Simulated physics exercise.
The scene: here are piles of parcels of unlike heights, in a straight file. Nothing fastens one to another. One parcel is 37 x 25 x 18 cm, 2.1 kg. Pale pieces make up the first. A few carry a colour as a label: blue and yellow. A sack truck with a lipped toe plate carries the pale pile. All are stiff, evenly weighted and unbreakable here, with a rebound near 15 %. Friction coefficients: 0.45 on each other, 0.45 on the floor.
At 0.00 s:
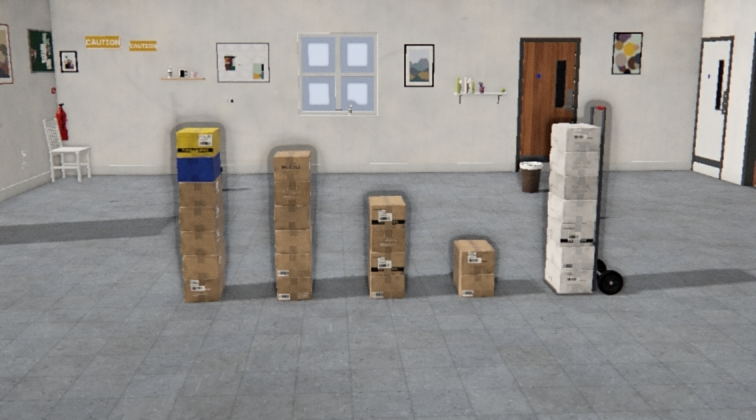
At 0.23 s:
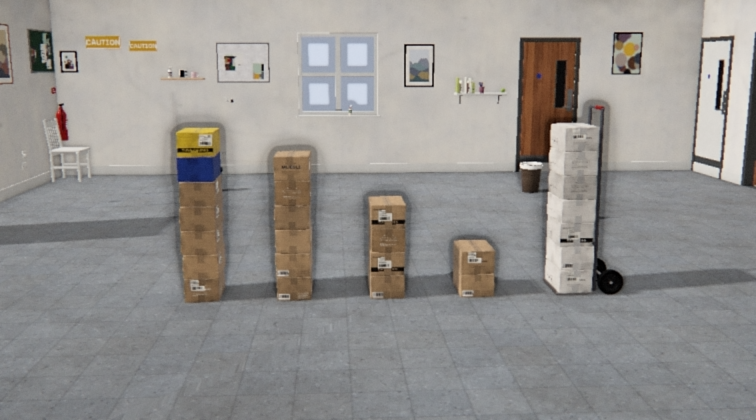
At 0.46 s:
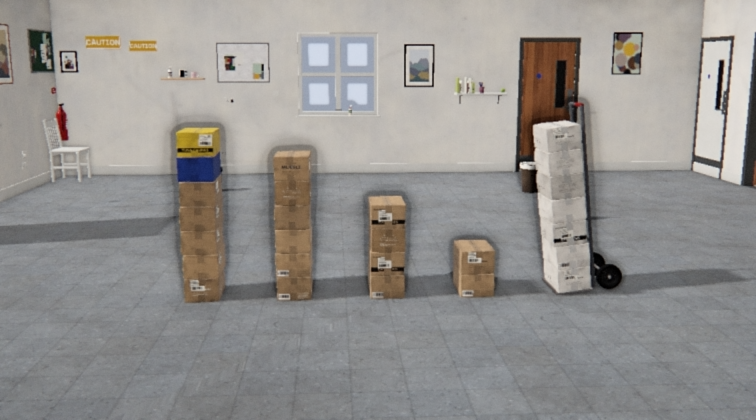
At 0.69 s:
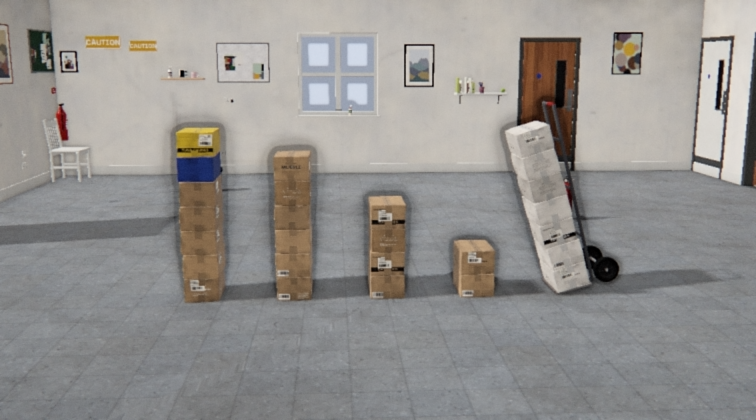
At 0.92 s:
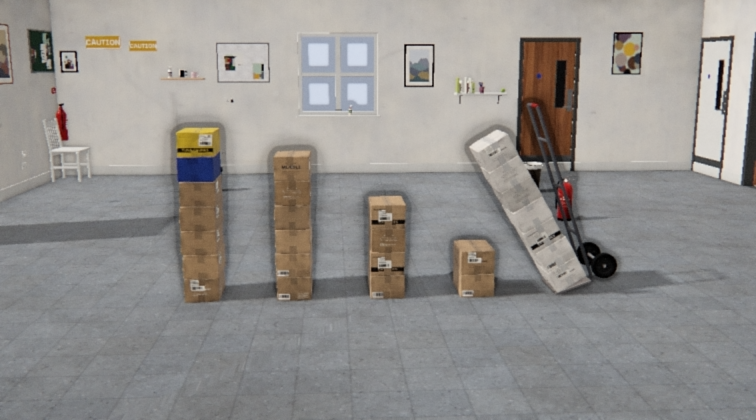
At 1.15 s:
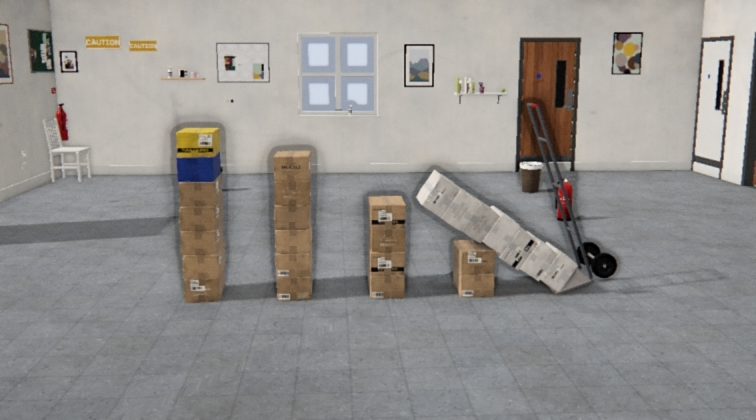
In a pale room, a sack truck tilting left and stopping, its white parcel pile leaning further onto a small brown box.
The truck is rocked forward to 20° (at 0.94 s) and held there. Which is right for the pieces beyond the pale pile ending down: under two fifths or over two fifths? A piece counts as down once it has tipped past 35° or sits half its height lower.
Less than two fifths of them.
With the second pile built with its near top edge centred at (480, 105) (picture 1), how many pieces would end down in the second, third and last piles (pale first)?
In that case second 8, third 3, last 6.
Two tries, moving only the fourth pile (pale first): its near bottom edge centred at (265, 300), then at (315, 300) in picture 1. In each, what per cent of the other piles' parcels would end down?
About 10 and 0 per cent.
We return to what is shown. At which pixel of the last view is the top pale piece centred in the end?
Around (415, 248).
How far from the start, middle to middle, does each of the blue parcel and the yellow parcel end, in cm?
Moved: Blue 0, yellow 0.
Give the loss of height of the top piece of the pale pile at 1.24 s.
Some 60 cm lower.
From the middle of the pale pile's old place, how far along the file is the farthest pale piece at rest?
Roughly 120 cm along.
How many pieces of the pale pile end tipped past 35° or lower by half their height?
The count is 7.
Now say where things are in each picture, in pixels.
In the first frame (we follow the side turned to the camera), truck frame (602, 146) 0° forward; yellow parcel (195, 145); blue parcel (195, 170); no other piece has moved.
The second frame shows truck frame (601, 146) 1° forward; yellow parcel (195, 145).
The third frame shows truck frame (584, 143) 7° forward, top of the pale pile leaning 7°; yellow parcel (195, 145); no other piece has moved.
The fourth frame shows truck frame (562, 141) 15° forward, top of the pale pile leaning 17°; yellow parcel (195, 145); no other piece has moved.
The fifth frame shows truck frame (549, 142) 20° forward, top of the pale pile leaning 31°; yellow parcel (195, 145); no other piece has moved.
The sixth frame shows truck frame (549, 142) 20° forward, top of the pale pile leaning 56°; yellow parcel (195, 145); blue parcel (195, 170); no other piece has moved.
Around 1.24 s, 7 of the pale pile down; none of the 19 other parcels down, 2 disturbed.
Around 1.64 s, 7 of the pale pile down; 2 of the 19 other parcels down.
Finally (2.3 s), 7 of the pale pile down; 2 of the 19 other parcels down; yellow parcel unmoved; blue parcel unmoved. That is 11 per cent. Seen by the last camera, middles, yellow parcel near (199, 142), blue parcel near (199, 166).
